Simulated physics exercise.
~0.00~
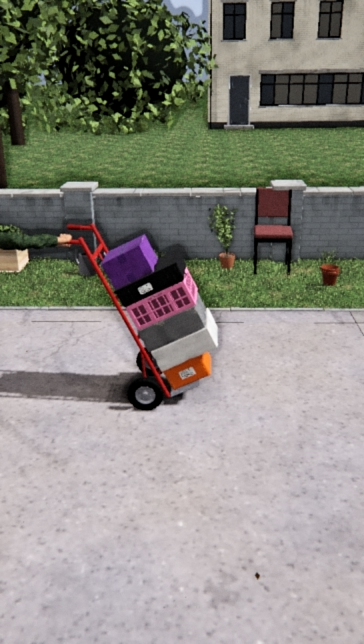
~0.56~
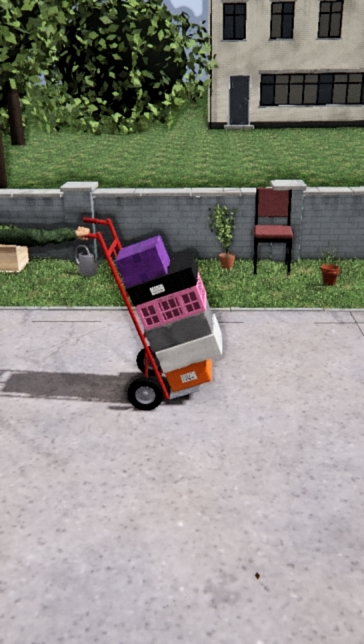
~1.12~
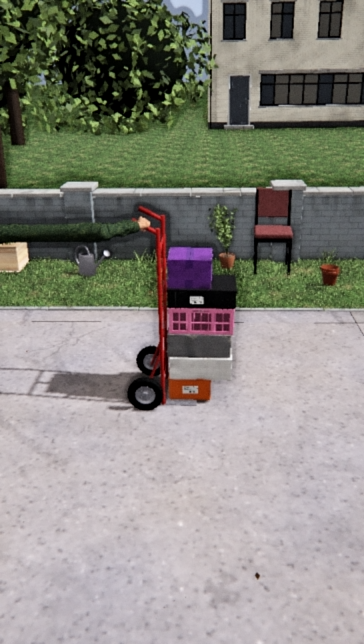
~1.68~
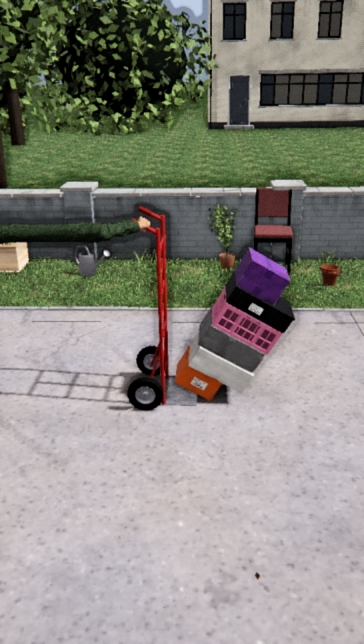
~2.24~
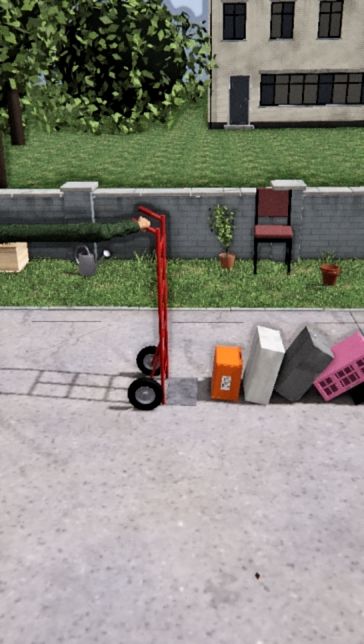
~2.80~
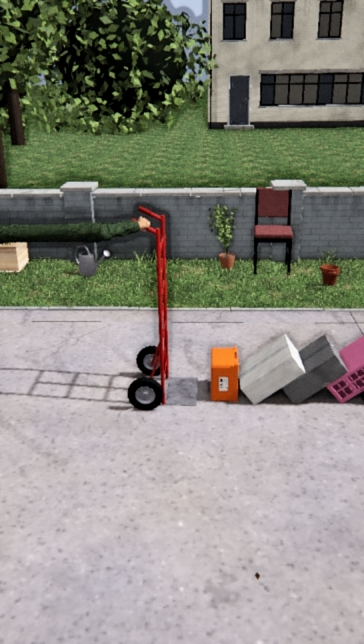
The video shows an arm swinging a tilted red sack truck upright on pavement, whereupon its stack of orange, white, grey, pink, black and purple containers topples forward to the right, leaving the orange tote on end beside the toe plate and the others fallen beyond it.
